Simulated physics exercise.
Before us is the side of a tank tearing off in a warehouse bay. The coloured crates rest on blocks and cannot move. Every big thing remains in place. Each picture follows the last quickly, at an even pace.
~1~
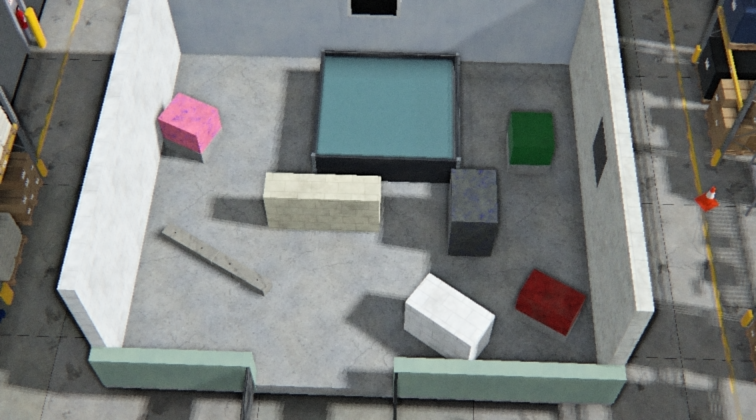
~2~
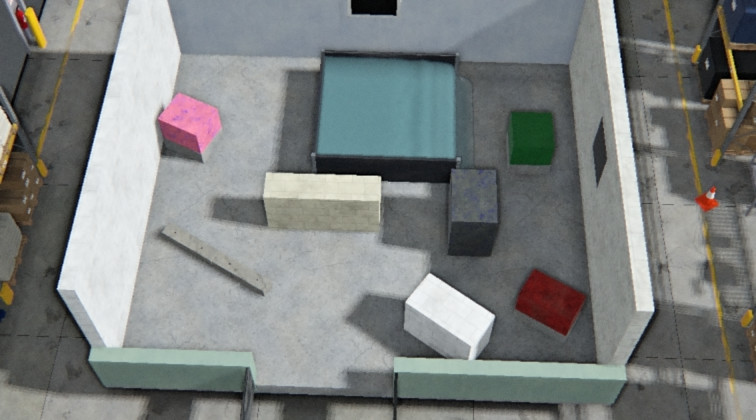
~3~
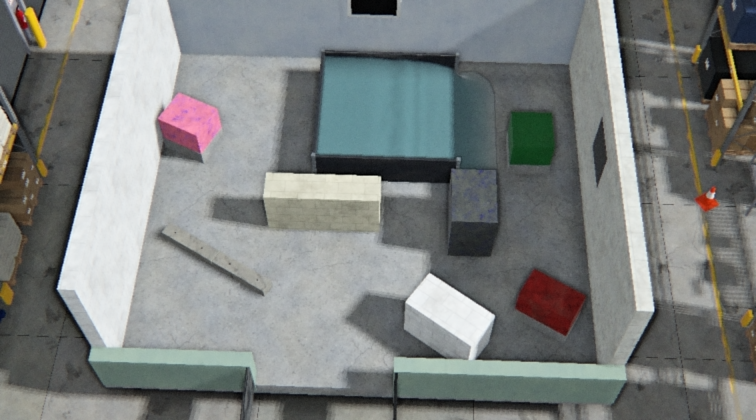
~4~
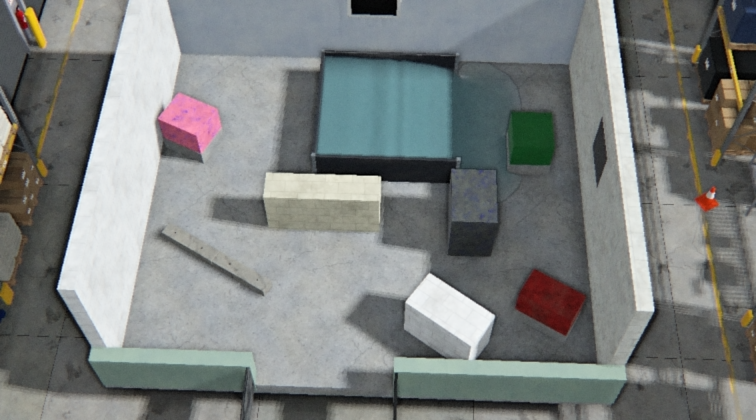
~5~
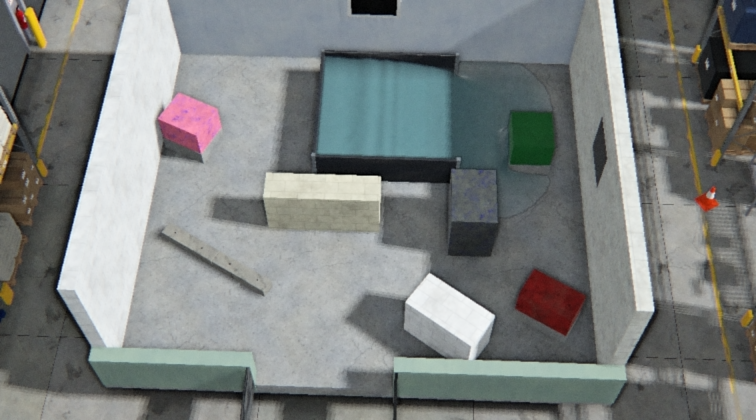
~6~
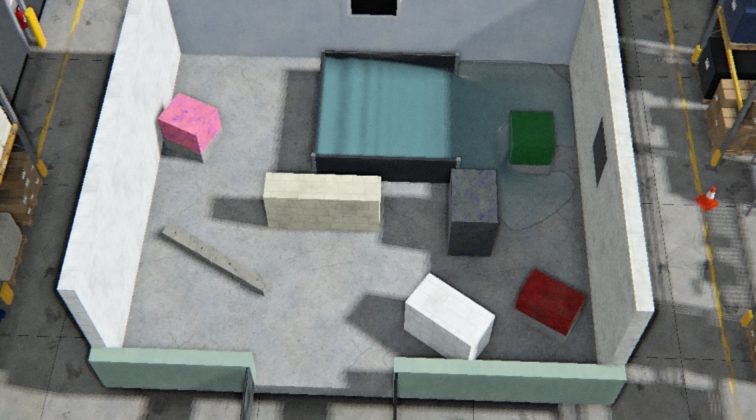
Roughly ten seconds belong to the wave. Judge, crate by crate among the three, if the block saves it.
The pink crate is going to stay clear of the water; the green crate is going to be reached by the water; the red crate is going to be reached by the water.
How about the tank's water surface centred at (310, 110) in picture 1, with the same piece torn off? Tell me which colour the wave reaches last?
The pink crate comes last.
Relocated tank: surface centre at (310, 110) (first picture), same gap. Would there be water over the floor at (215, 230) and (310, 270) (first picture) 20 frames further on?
The first is not reached, and then the second is not reached.
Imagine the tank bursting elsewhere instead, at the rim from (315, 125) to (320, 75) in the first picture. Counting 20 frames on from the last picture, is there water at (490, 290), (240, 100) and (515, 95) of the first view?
In sequence: Untouched, inundated, untouched.
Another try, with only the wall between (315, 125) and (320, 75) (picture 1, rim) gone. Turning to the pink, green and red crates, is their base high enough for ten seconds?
Here's how it goes: The pink crate is swamped, the green crate is left untouched, and the red crate is left untouched.
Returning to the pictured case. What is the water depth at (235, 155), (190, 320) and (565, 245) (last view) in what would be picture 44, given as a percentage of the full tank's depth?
I'd put them at close to 2 per cent, then 0 per cent, then 30 per cent.
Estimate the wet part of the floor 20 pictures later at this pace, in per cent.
I'd guess some 35 per cent.
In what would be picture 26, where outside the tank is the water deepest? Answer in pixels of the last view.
That spot is close to (549, 301).
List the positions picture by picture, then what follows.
In the first frame, the water tank at (388, 106) is whole and still.
In the second frame, water pours out at (454, 122) and has run to a hidden place.
In the third frame, the front is at a hidden place, out from the gap at (454, 123).
In the fourth frame, the front is at a hidden place, out from the gap at (454, 124).
In the fifth frame, the front is at (529, 202), out from the gap at (454, 124).
In the sixth frame, the front is at (569, 88), out from the gap at (454, 124).
A moment on, water covers 20 % of the floor; the pink crate not reached, the green crate water round its plinth, the red crate not reached.
Next, water covers 25 % of the floor; the pink crate not reached, the green crate water round its plinth, the red crate water round its plinth.
Then, water covers 35 % of the floor; the pink crate not reached, the green crate water round its plinth, the red crate water round its plinth.
Later, water covers 70 % of the floor; the pink crate water round its plinth, the green crate water round its plinth, the red crate water round its plinth.
In the end, water covers 95 % of the floor; the pink crate stayed above the water, the green crate was topped, the red crate was topped.
